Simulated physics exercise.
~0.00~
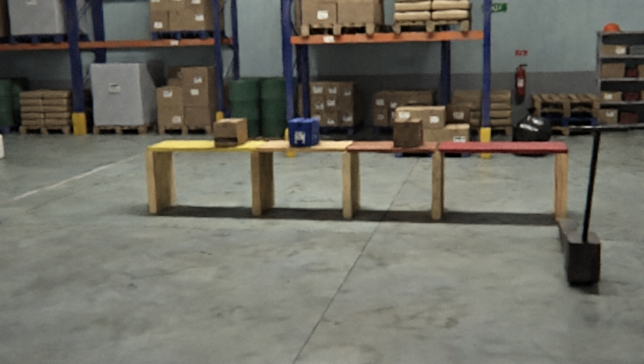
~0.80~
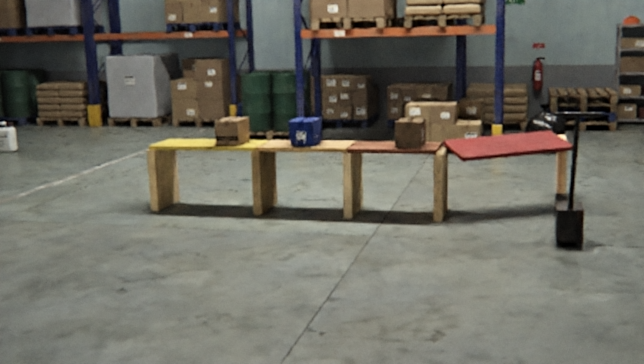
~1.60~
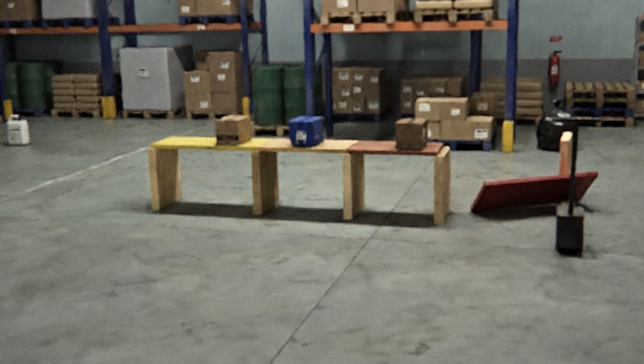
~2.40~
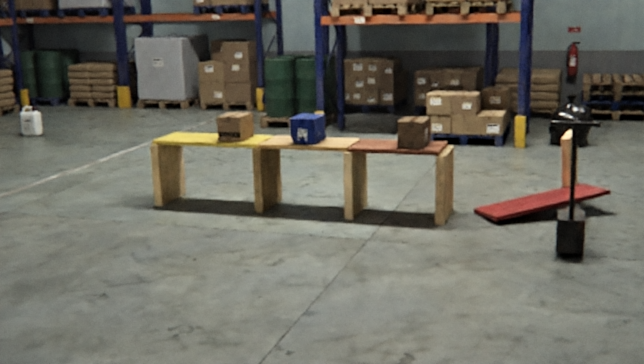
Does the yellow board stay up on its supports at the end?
Yes, the yellow board stays up on its wooden supports, while only the red board at the other end comes down.
